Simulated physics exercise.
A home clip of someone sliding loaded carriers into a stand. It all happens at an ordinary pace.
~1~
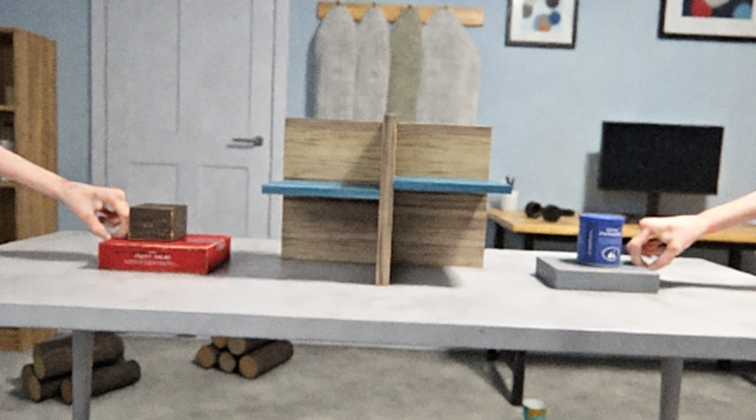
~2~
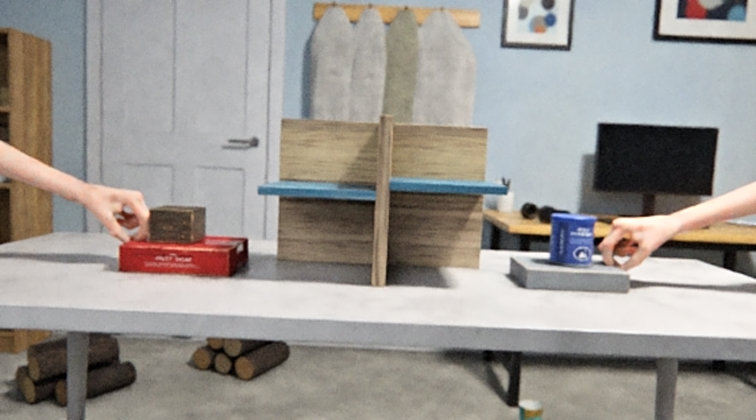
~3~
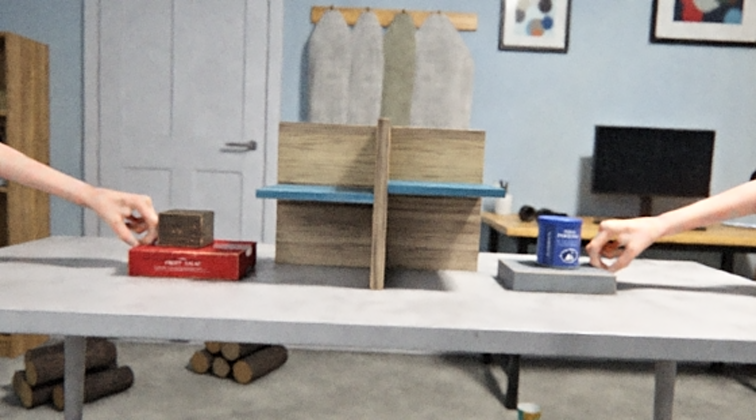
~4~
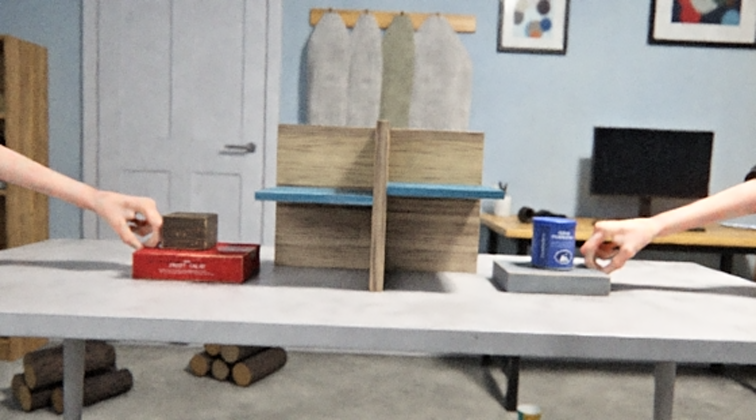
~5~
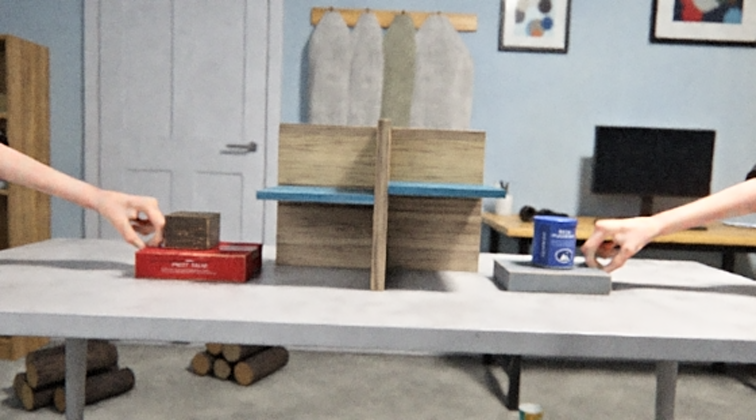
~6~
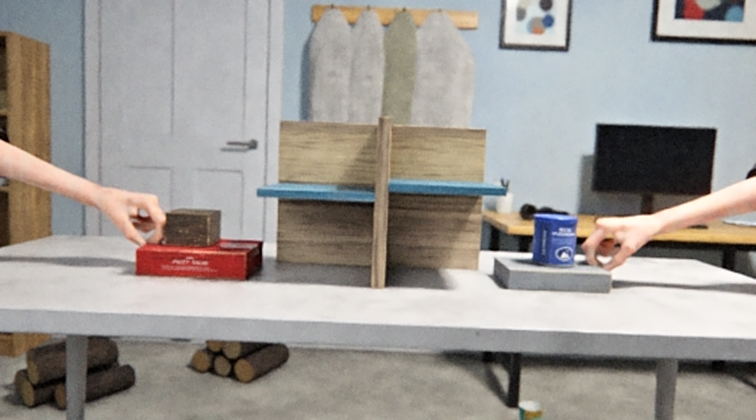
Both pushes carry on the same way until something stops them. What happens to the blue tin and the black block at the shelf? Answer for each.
Here the blue tin rides in untouched and the black block rides in untouched.
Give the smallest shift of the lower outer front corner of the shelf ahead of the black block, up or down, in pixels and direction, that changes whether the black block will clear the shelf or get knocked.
Roughly 24 pixels down.
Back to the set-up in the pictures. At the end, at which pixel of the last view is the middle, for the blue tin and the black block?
Near (448, 236) and (307, 232).
Then, 0.64 s later than the last frame, blue tin riding along near (528, 239); black block riding along near (223, 229).
Then, 1.10 s later than the last frame, blue tin riding along near (497, 238); black block riding along near (258, 230).
Then, 1.50 s later than the last frame, blue tin riding along near (469, 237); black block riding along near (288, 231).
When it is over, the blue tin passes below, near (448, 236); the black block passes below, near (307, 232).
